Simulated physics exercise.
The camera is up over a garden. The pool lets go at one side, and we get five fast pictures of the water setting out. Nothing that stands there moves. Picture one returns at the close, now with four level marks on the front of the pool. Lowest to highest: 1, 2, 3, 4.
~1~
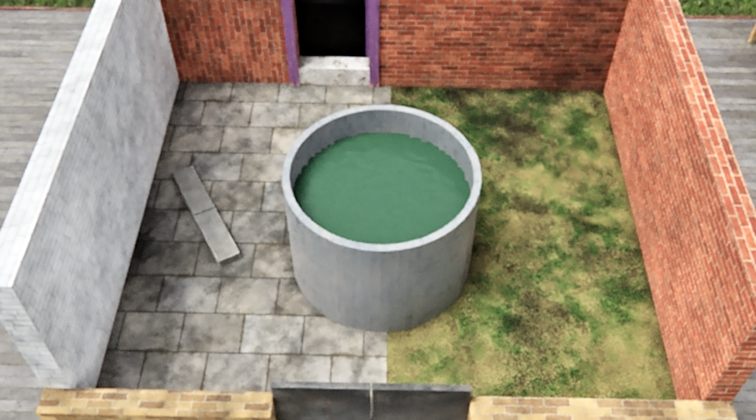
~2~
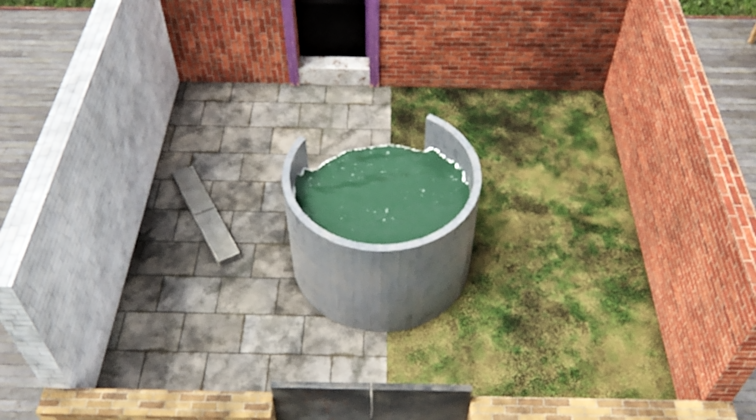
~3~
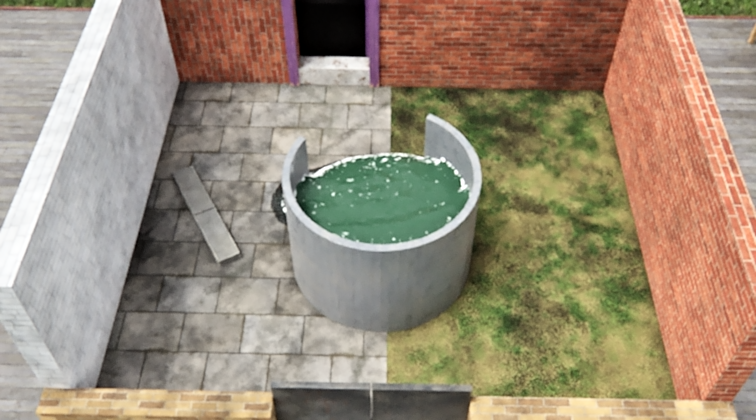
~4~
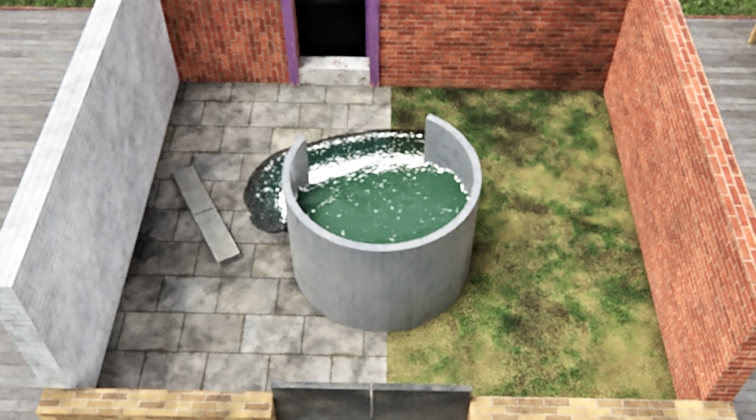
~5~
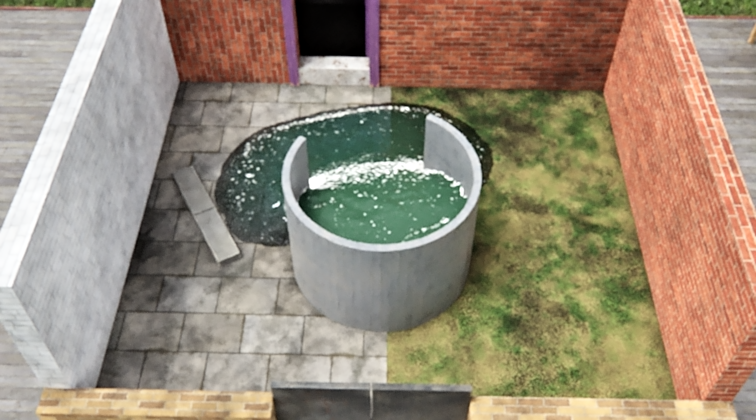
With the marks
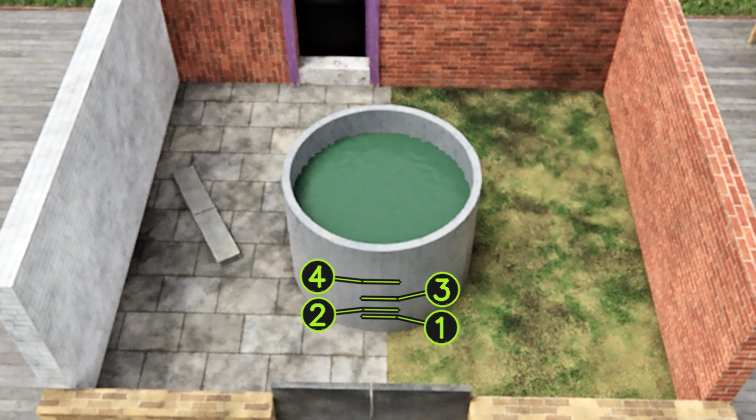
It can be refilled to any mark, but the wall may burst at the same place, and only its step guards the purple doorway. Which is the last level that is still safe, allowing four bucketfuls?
The limit is 3.
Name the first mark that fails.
4 it is.
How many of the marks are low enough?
Three of them.
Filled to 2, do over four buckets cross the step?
No.
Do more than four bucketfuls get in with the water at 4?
Yes.
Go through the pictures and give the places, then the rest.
Water in the pool at rest, its middle at (382, 194); foot of the purple doorway at (335, 85); shut gate at (371, 391).
Water covers 2 % of the ground, its front hidden from here.
Water covers 5 % of the ground, its front hidden from here.
Water covers 11 % of the ground and shows as far out as (257, 187).
Water covers 19 % of the ground and shows as far out as (236, 156).
On the marked copy, 1 at (380, 316); 2 at (380, 309); 3 at (380, 298); 4 at (380, 281); from the bottom up 1, 2, 3, 4.
If 1 is chosen, nothing gets over.
If 2 is chosen, nothing gets over.
If 3 is chosen, a bucket or two gets in.
If 4 is chosen, about 10 bucketfuls get in.
